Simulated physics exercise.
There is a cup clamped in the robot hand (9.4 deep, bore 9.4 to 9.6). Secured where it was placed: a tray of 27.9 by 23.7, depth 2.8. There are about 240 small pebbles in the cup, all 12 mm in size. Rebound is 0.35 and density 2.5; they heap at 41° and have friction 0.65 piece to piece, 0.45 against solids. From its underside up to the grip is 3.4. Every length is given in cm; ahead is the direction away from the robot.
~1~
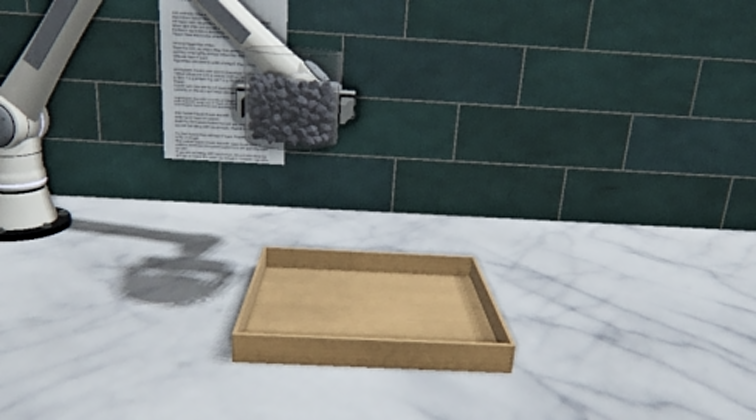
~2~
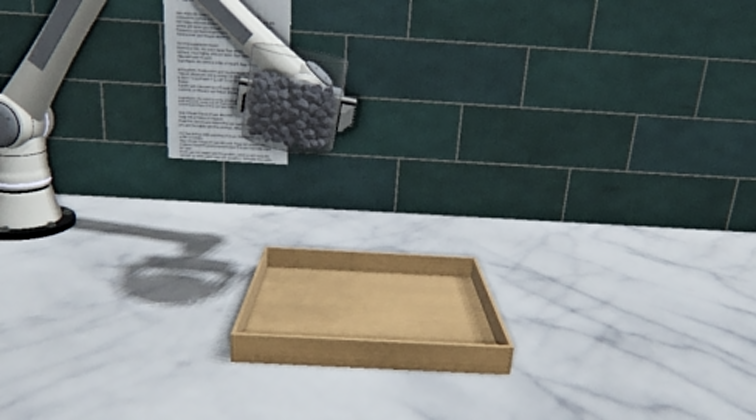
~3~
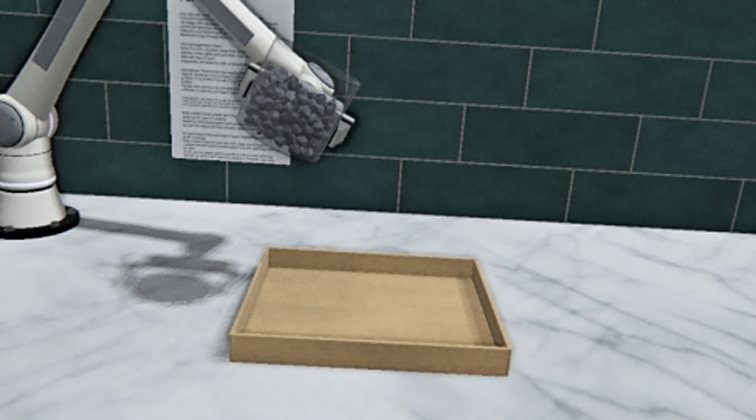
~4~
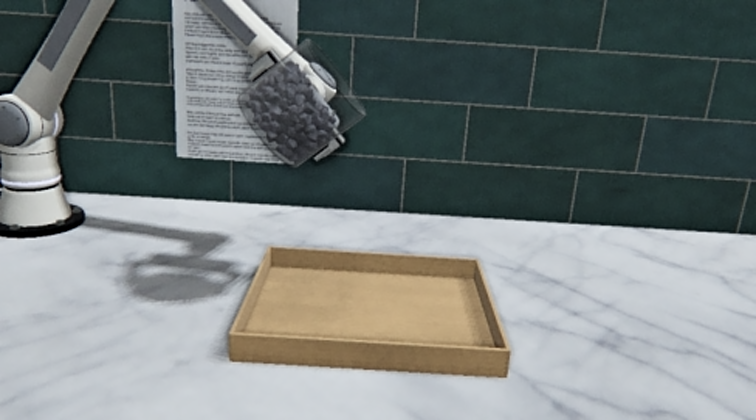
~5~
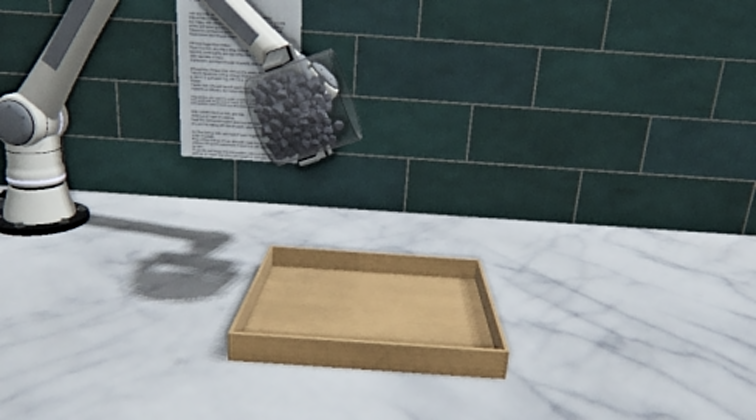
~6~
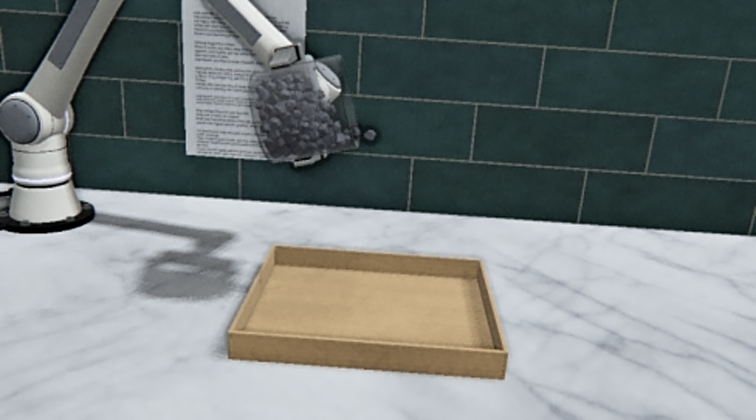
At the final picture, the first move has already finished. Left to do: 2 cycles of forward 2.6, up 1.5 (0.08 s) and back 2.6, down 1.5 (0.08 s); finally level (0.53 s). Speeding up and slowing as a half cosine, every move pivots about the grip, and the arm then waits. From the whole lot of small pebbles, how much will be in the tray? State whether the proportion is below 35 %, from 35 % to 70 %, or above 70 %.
The proportion is from 35 % to 70 %.
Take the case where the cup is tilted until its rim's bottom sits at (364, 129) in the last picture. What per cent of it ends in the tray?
Somewhere around 25 %.
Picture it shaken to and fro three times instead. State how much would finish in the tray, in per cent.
In that case it would be roughly 65 per cent.
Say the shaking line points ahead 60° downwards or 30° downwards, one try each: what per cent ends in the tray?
Roughly 10 per cent, then 15 per cent.
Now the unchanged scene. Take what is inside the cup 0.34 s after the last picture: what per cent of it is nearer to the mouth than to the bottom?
65 per cent.
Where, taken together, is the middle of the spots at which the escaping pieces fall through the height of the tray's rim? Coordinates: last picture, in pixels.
They come through centred close to (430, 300).
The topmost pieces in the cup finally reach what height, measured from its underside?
I'd say near 7.0 cm from the bottom.
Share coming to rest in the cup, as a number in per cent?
45 %.
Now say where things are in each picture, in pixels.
In the first picture, cup middle at (292, 98), level; upper third of the load around (290, 93), from x 255 to 330, top at y 80; 242 in the cup.
In the second picture, cup middle at (294, 99), tilted 7° forward; upper third of the load around (287, 94), from x 250 to 330, top at y 75.
In the third picture, cup middle at (297, 102), tilted 26° forward; upper third of the load around (284, 93), from x 250 to 330, top at y 70.
In the fourth picture, cup middle at (301, 105), tilted 49° forward; upper third of the load around (288, 92), from x 250 to 330, top at y 65.
In the fifth picture, cup middle at (304, 109), tilted 68° forward; upper third of the load around (288, 92), from x 255 to 340, top at y 75.
In the sixth picture, cup middle at (305, 110), tilted 75° forward; upper third of the load around (288, 96), from x 260 to 370, top at y 75; 242 in the cup.
Then, 0.34 s later, tilted 75° forward, highest piece 24 above the table; 121 in the cup, 63 in the tray, 58 in flight or on a rim.
Then, 0.68 s later, tilted 17° forward, highest piece 29 above the table; 119 in the tray, 114 in the cup, 9 on the table or floor.
Then, 1.05 s later, level, highest piece 28 above the table; 119 in the tray, 114 in the cup, 9 on the table or floor.
Then, 2.10 s later, level, highest piece 28 above the table; 119 in the tray, 114 in the cup, 9 on the table or floor.
At rest, 119 in the tray, 114 in the cup, 9 on the table or floor. That is 49 % in the tray.
